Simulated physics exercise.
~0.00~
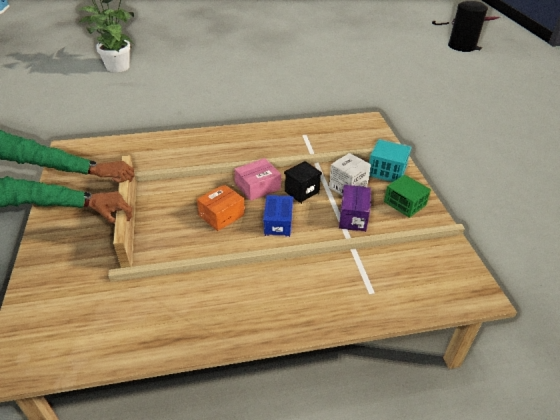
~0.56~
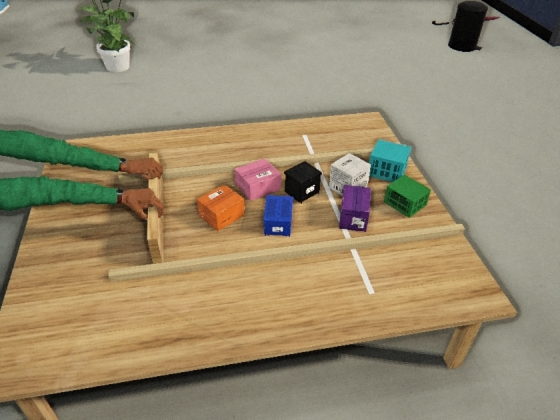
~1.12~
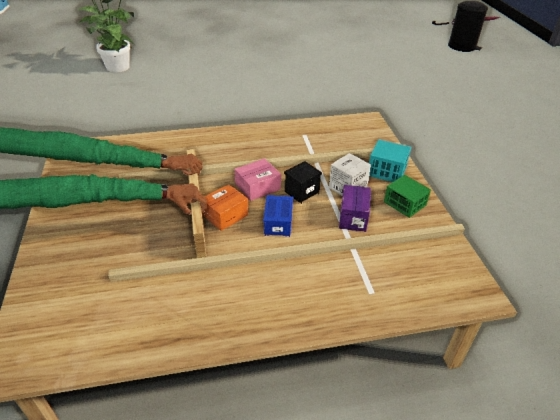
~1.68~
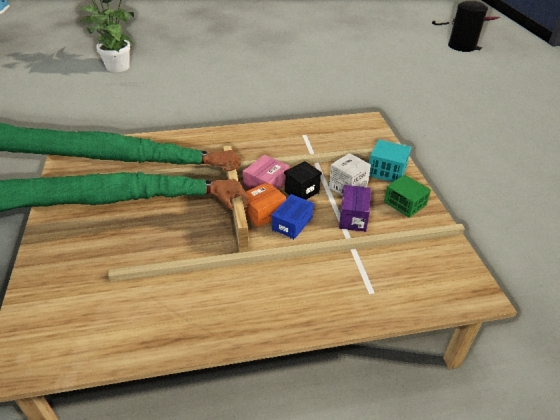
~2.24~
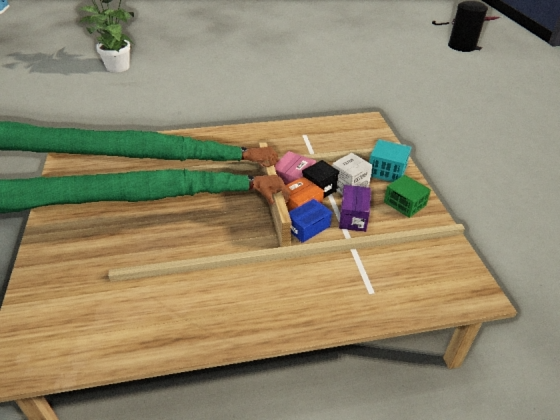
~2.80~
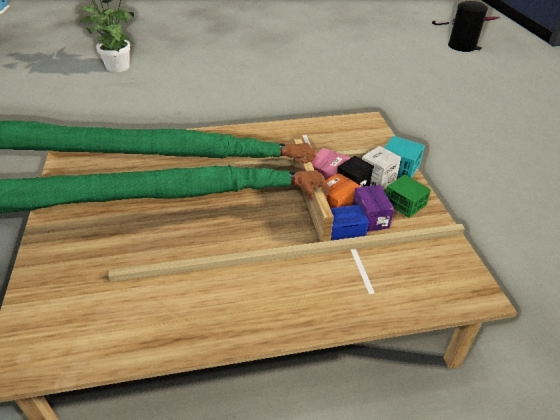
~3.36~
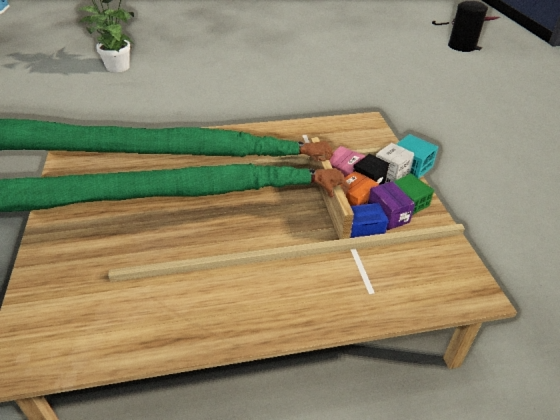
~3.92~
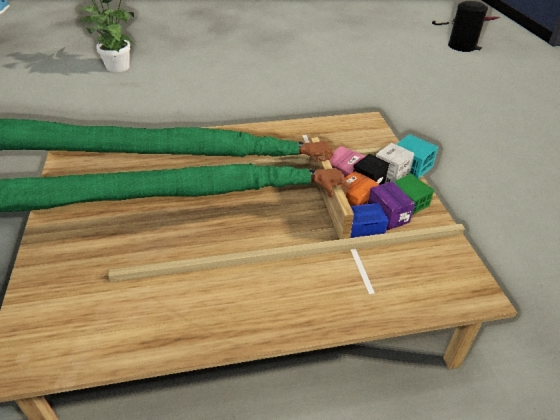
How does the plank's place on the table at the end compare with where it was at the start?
At the start the plank stood near the left side of the table, well away from the boxes. By the end it was much farther right, up against the bunched boxes near the white strip.
Two green-sleeved arms pushed an upright plank to the right across a low wooden table, gathering up a scattered group of colourful boxes and crates until they were bunched near the right end, where everything stopped with all eight still on the table.
